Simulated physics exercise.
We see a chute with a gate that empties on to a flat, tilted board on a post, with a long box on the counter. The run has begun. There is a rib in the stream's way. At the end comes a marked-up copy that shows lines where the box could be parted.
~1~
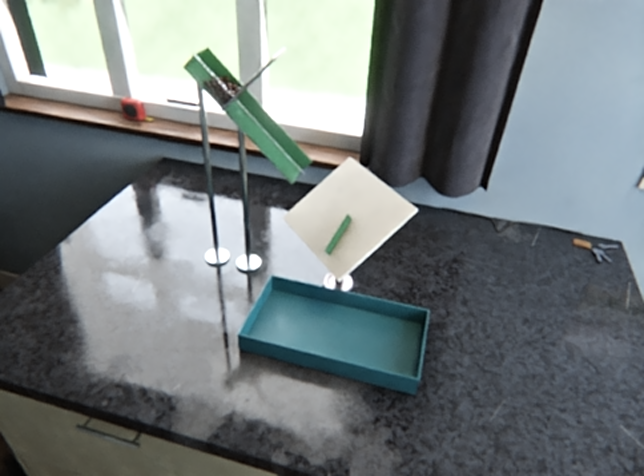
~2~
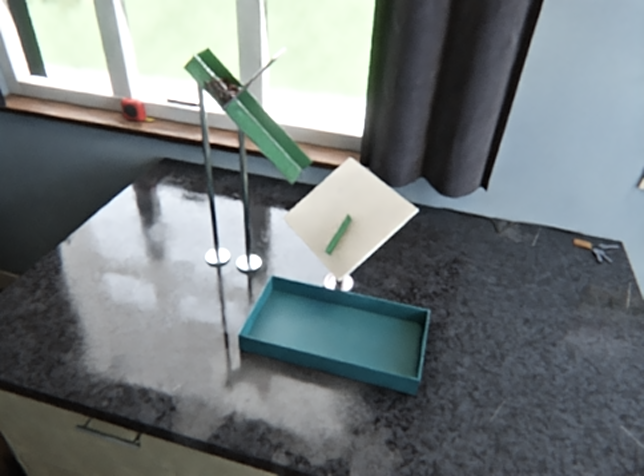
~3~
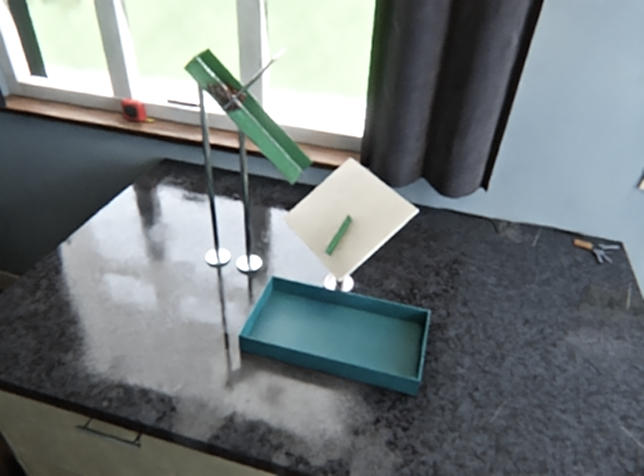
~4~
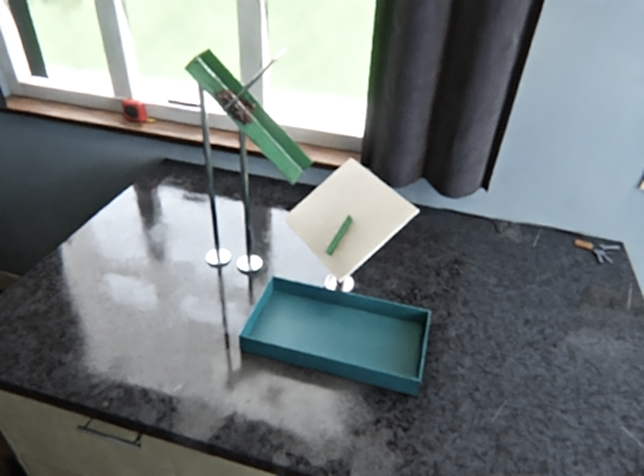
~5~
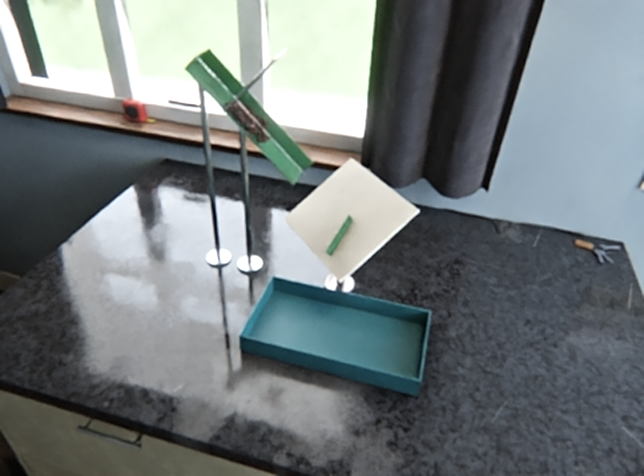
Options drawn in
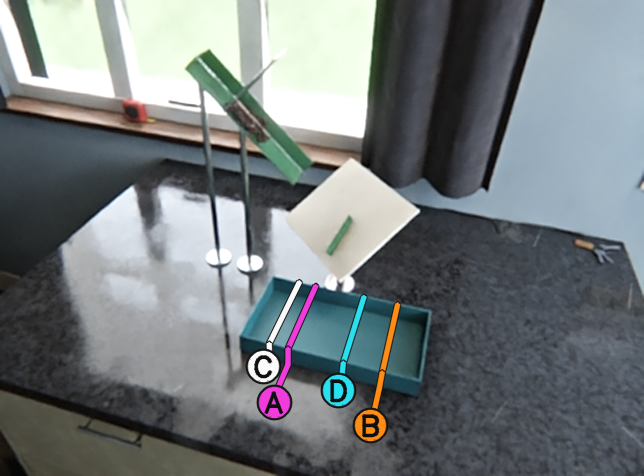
Small brown pieces sliding down a tilted green chute above a pale tilted board and an empty teal box on a dark counter.
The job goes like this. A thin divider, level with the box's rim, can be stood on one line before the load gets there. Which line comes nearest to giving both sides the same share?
Line C does it best.
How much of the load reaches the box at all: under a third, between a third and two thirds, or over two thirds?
Over two thirds.
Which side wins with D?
More lands on the left.
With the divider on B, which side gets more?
Left.
On the marked copy, line A crosses the front rim at (288, 347); line B crosses the front rim at (382, 371); line C crosses the front rim at (269, 343); line D crosses the front rim at (343, 361).
For line A, of what is caught, almost all on the left of the divider, about a tenth on the right.
For line B, of what is caught, every piece on the left of the divider, not one piece on the right.
For line C, of what is caught, roughly half on the left of the divider, roughly half on the right.
For line D, of what is caught, every piece on the left of the divider, not one piece on the right.
